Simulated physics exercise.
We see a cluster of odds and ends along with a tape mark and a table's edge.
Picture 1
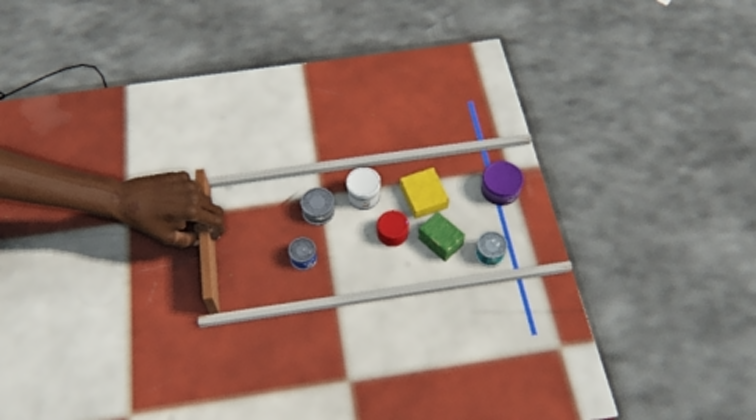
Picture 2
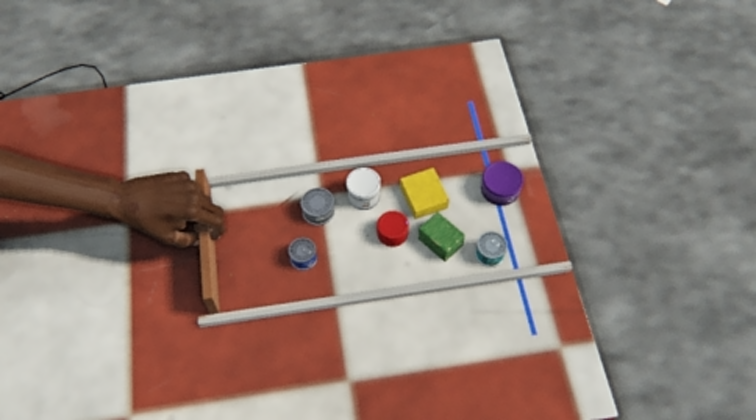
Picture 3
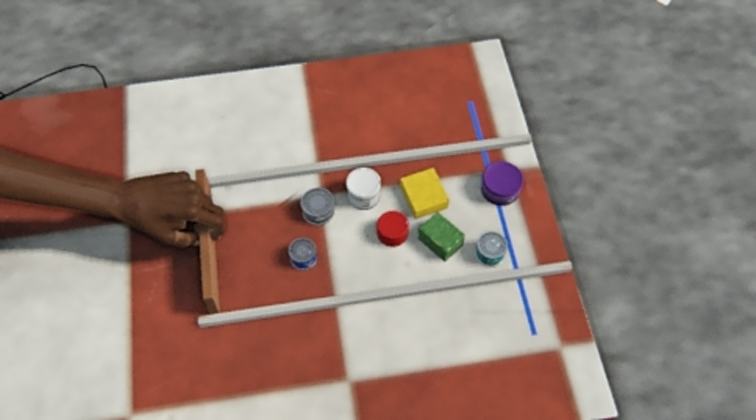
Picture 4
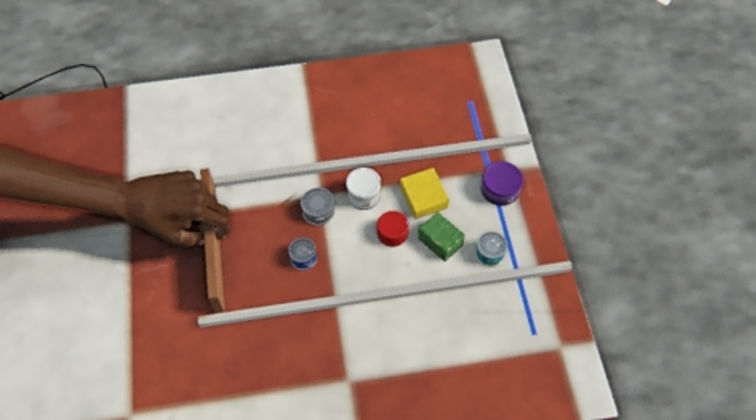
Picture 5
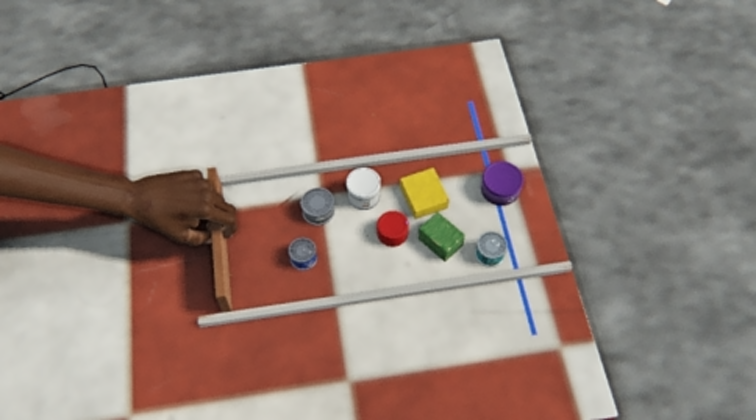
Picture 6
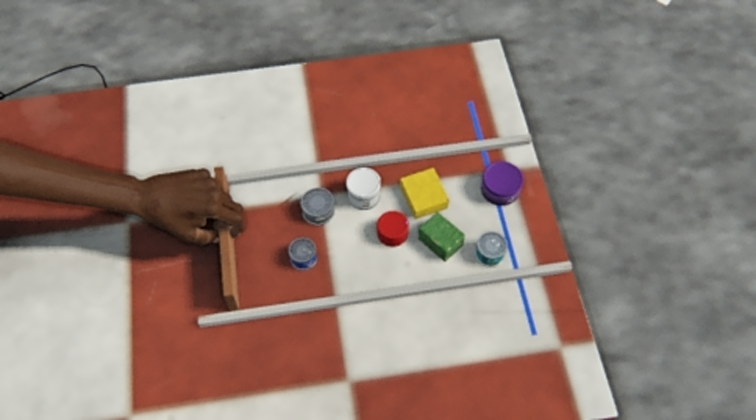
A hand gripping an upright wooden board slides it slightly rightward between two pale rails after a brief stillness, while everything else and the camera stay still. Seen from above at a slant, the red-and-white checked tabletop stands over grey ground. Grey and blue-sided tins sit nearest the board, then a white pot, red lid, yellow and green blocks, with a purple tub and turquoise tin by blue tape at right.
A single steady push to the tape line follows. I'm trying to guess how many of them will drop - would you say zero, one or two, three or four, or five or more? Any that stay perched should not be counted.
Gone: Just a lone one or pair.
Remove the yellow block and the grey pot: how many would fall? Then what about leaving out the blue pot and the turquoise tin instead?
The count is 0 in one try and 1 in the other, in that order.
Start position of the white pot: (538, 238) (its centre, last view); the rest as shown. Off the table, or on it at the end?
Here it goes off.
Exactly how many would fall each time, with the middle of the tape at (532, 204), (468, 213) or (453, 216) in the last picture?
Try 1: 5; try 2: 1; try 3: 0.
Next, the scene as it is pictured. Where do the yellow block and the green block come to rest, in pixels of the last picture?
You'll find the yellow block at roughly (542, 174) and the green block at roughly (547, 242).
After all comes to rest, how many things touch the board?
3 are in contact with it.
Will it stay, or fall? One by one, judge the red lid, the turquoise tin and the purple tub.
The red lid keeps its spot. The turquoise tin leaves the top. The purple tub leaves the top.
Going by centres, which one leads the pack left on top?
It is the yellow block.
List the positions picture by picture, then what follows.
In the first frame, purple tub (502, 184); turquoise tin (491, 249); green block (441, 237); board (207, 240); tape (500, 209).
In the second frame, turquoise tin (491, 249); white pot (364, 189).
In the third frame, green block (441, 237); grey pot (318, 206).
In the fourth frame, purple tub (502, 184); red lid (393, 229).
In the fifth frame, turquoise tin (491, 249); yellow block (424, 193).
In the sixth frame, purple tub (502, 184); turquoise tin (491, 249); green block (441, 237); board (226, 238); tape (500, 209).
Soon after, none off yet; purple tub at rest near (502, 184); turquoise tin at rest near (491, 249); green block at rest near (441, 237).
In the end, the number that fall off is one or two; gone, turquoise tin and purple tub.
